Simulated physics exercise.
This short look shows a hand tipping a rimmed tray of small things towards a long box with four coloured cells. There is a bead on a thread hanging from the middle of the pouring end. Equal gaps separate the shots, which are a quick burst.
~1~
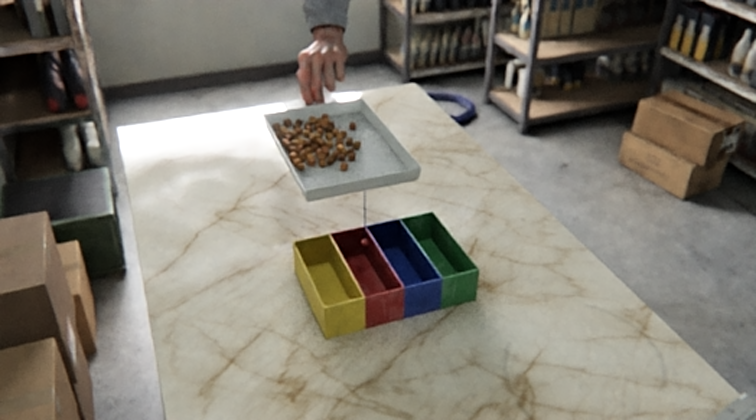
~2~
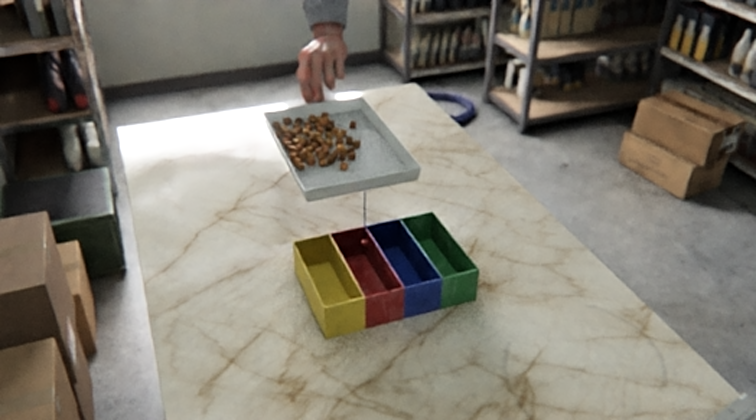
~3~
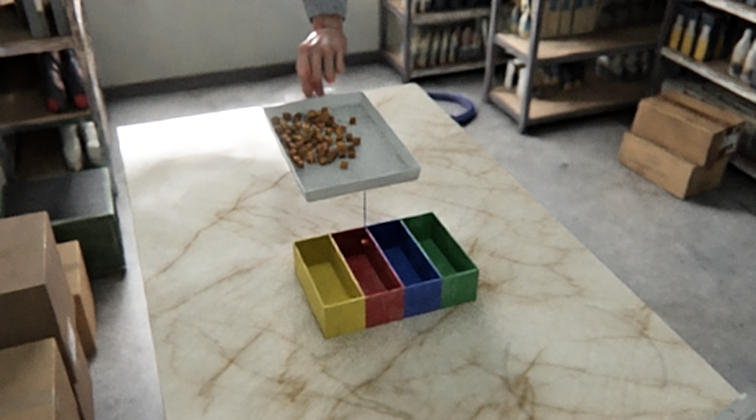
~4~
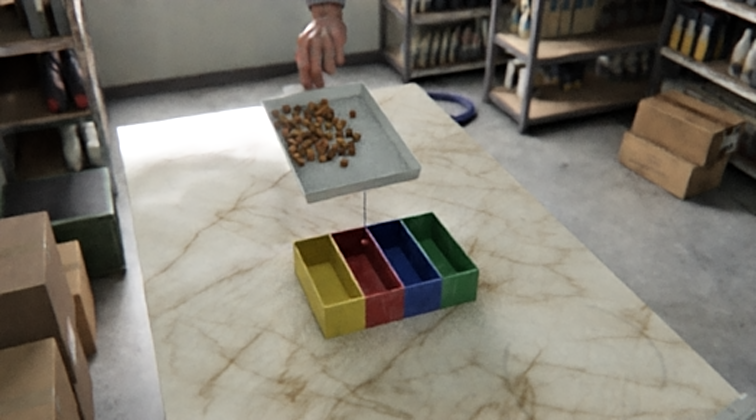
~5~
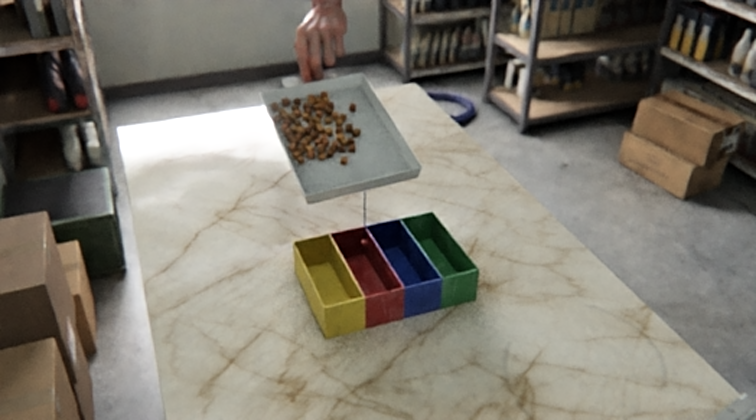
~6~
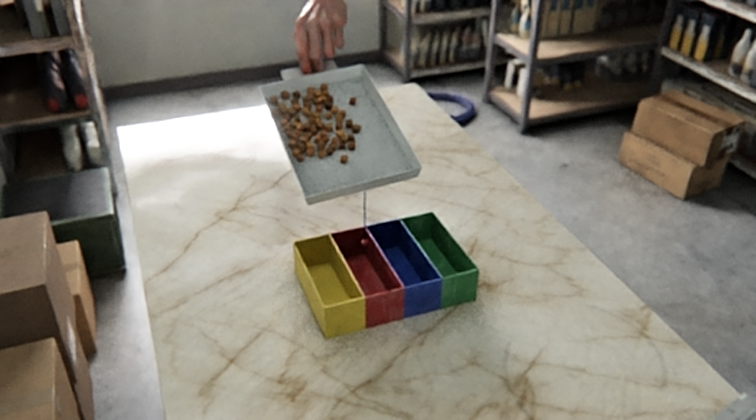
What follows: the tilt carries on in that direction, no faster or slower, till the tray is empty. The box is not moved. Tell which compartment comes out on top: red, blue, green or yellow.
It is yellow that comes out on top.
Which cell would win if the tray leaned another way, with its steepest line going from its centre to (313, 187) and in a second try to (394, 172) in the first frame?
That yellow cell, then blue.
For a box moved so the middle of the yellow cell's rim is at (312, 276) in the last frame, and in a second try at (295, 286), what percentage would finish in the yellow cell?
First some 60, then 20 per cent.
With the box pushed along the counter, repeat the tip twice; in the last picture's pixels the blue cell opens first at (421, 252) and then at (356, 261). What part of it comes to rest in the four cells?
50 % for the first, 100 % for the second.
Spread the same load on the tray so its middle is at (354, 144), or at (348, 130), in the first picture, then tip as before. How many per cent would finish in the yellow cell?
In order, 50 % then 50 %.
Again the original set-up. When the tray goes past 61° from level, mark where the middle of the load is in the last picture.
The load is centred around (324, 177).
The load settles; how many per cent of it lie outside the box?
Something near 10 in every hundred.
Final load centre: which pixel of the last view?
Resting centre, last frame: Roughly (338, 304).
Soon after the last picture, tray tipped steeply; nearly all on the tray; a stray few falling or outside the box.
A little later, tray tipped past a quarter turn; nearly all on the tray; a small part in the yellow cell; a stray few falling or outside the box.
Later still, tray tipped past a quarter turn; most in the yellow cell; a small part in the red cell; a small part falling or outside the box.
At rest, tray tipped past a quarter turn; most in the yellow cell; a small part in the red cell; none in the blue cell; none in the green cell; a small part outside the box.
